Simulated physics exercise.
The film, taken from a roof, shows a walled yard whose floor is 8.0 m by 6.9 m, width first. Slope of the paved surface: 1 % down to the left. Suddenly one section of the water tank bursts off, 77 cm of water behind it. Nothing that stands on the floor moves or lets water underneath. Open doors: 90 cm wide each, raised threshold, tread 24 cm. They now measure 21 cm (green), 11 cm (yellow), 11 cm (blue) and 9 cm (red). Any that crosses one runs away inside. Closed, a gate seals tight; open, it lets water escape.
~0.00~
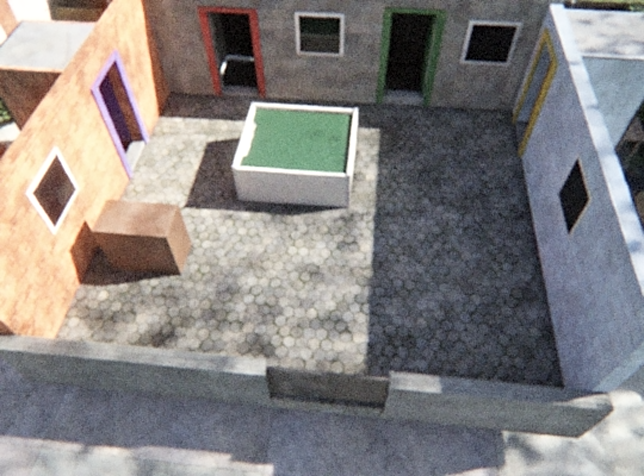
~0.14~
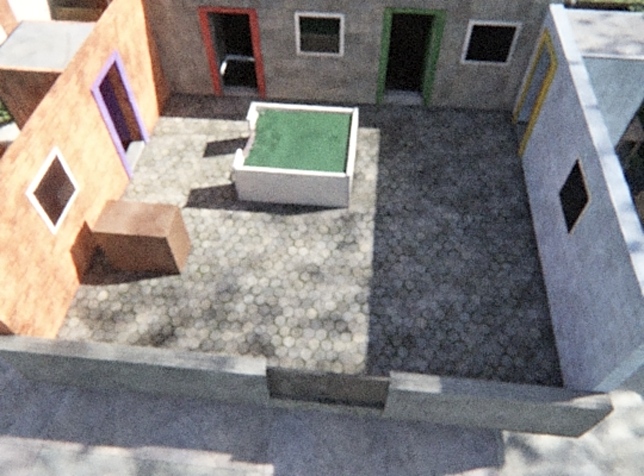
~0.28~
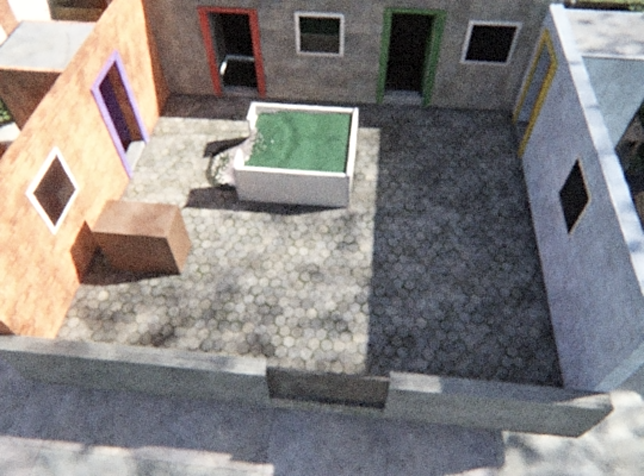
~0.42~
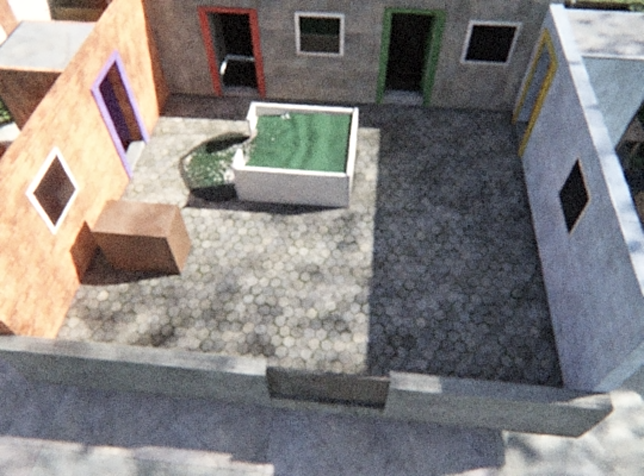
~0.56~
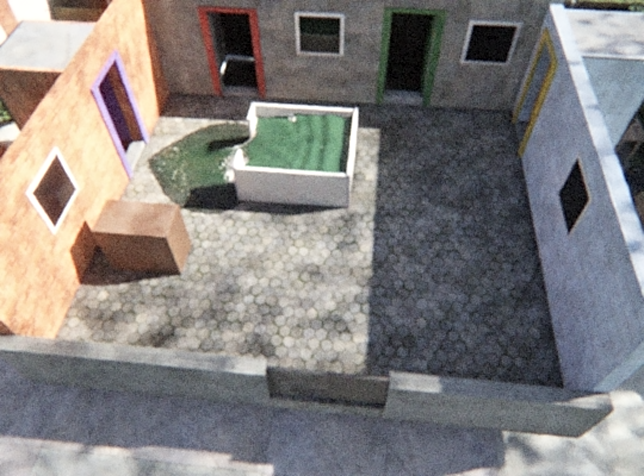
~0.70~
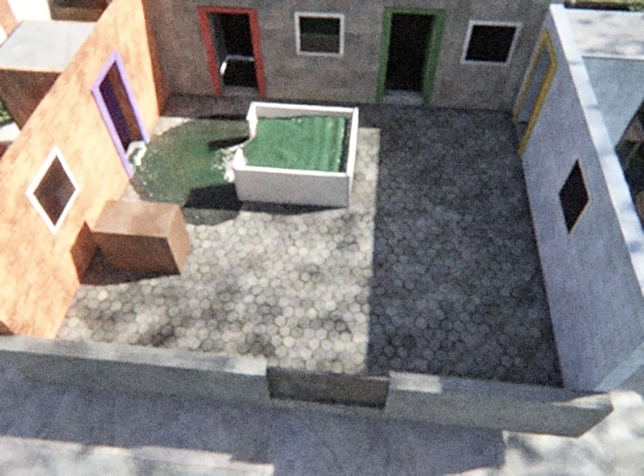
The video shows a walled yard from above, where the left side of a white-walled tank of green water breaks open and water pours out, spreading leftward across the paving to the purple-framed door and around the brown box.
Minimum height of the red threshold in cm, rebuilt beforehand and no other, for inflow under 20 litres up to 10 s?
5.5 cm.
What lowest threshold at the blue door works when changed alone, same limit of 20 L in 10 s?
The blue door needs around 32 cm.
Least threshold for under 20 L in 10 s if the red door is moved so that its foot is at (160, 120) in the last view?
It needs about 21 cm.
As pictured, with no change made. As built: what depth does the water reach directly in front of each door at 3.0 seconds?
Green door 0 cm, yellow door 0 cm, blue door 25 cm, red door 8 cm.
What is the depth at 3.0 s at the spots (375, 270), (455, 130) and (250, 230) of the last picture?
Depths in order: 0 / 0 / 0 cm.
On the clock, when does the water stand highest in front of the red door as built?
At roughly 2.6 s.
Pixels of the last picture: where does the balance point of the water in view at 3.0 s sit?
My guess is close to (232, 172).
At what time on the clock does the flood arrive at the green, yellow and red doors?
Green = 4.5 s, yellow = 6.0 s, red = 1.3 s.
After 1.4 s water covers 15 % of the floor, deepest (36 cm) near (238, 168); 2 cm at the red door, 0 litres in over its 9 cm threshold.
After 3.0 s water covers 25 % of the floor, deepest (27 cm) near (45, 360); 8 cm at the red door, 0 litres in over its 9 cm threshold.
After 10.0 s water covers 90 % of the floor, deepest (11 cm) near (138, 162); 6 cm at the red door, 1 litre in over its 9 cm threshold.
At the red door as built, the water arrived by 1.4 s and peaked near 11 cm at 2.6 s.
With a threshold of 4.5 cm, 29 litres would have come in within the 10 s; with 6 cm, 13 litres. So under 20 litres takes about 5.5 cm.
